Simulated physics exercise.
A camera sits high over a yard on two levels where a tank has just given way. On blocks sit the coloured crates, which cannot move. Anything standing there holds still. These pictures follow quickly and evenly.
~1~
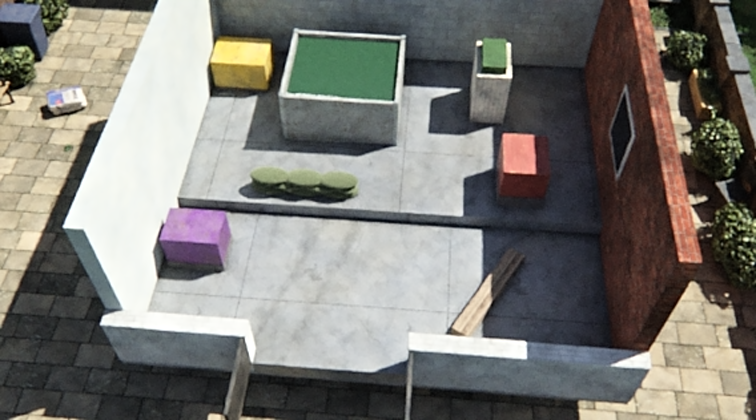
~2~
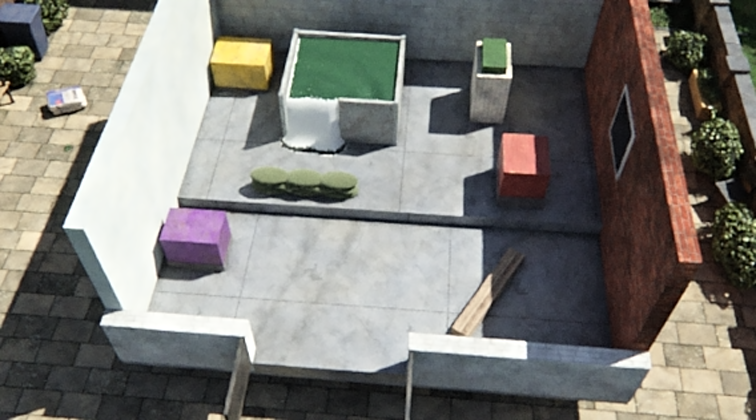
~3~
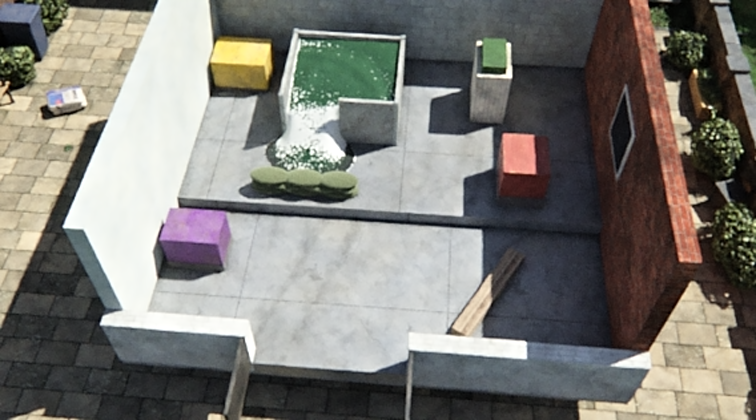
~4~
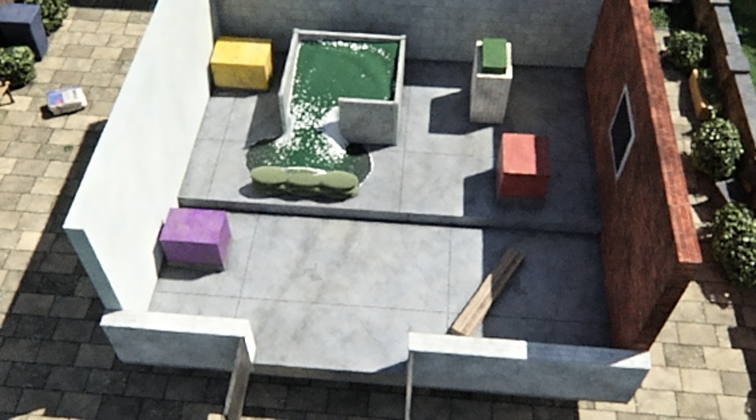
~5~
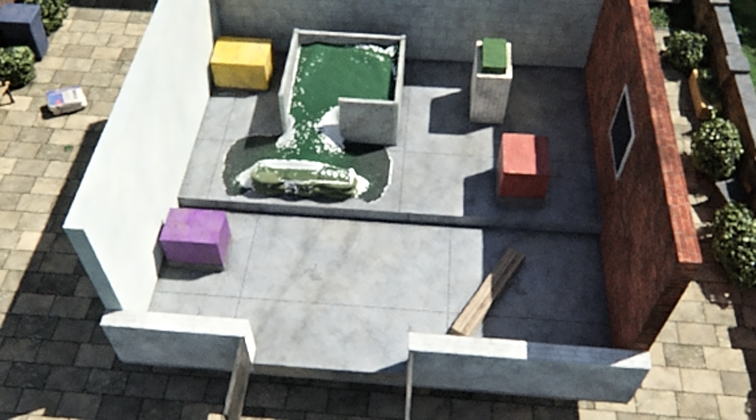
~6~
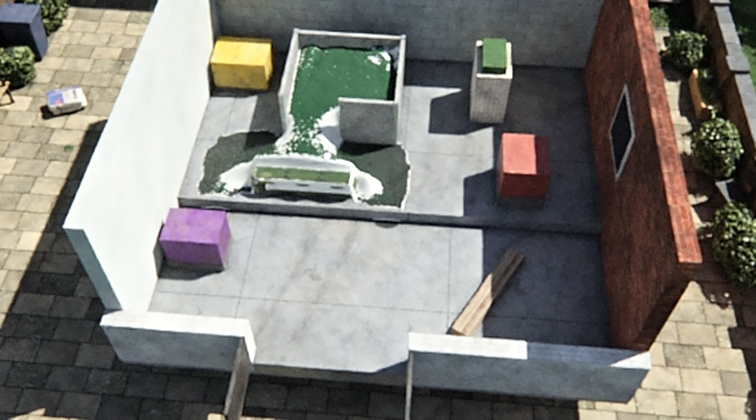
In a walled yard on two levels, green water poured from a gap in the front of a raised tank, foamed around a low row of bushes, and spread left and right across the upper level.
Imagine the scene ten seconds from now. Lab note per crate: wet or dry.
Result - yellow crate: Wet; red crate: Dry; purple crate: Wet.
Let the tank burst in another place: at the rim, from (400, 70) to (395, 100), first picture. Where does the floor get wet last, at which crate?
It is the crate marked purple.
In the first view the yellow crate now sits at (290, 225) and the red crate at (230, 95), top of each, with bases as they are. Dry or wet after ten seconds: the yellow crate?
Yellow is reached.
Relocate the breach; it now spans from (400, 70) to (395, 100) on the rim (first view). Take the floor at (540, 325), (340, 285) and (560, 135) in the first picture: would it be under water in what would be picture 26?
In turn: Wet, no water, wet.
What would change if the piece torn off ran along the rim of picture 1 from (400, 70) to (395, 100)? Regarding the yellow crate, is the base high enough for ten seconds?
Yellow: Flooded.
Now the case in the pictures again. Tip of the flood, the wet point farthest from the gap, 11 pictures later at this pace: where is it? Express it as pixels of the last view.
My guess is roughly (586, 252).
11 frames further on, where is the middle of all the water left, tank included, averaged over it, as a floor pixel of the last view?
Roughly (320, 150) in the last picture.
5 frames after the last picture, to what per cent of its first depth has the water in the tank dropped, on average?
That comes to about 60 per cent.
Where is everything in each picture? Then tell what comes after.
The first picture shows still water in the water tank at (344, 69).
In the second picture, water pours out at (313, 125) and has run to (340, 148).
In the third picture, the front is at (324, 177), out from the gap at (314, 126).
In the fourth picture, the front is at (256, 179), out from the gap at (314, 127).
In the fifth picture, water pours out at (314, 127) and has run to (233, 192).
In the sixth picture, water pours out at (314, 127) and has run to a hidden place.
A moment on, water covers 30 % of the floor; the yellow crate not reached, the red crate water round its plinth, the purple crate water round its plinth.
Next, water covers 55 % of the floor; the yellow crate water round its plinth, the red crate water round its plinth, the purple crate water round its plinth.
Then, water covers 70 % of the floor; the yellow crate water round its plinth, the red crate water round its plinth, the purple crate water round its plinth.
Later, water covers 90 % of the floor; the yellow crate water round its plinth, the red crate water round its plinth, the purple crate water round its plinth.
In the end, water covers 95 % of the floor; the yellow crate was topped, the red crate stayed above the water, the purple crate was topped.
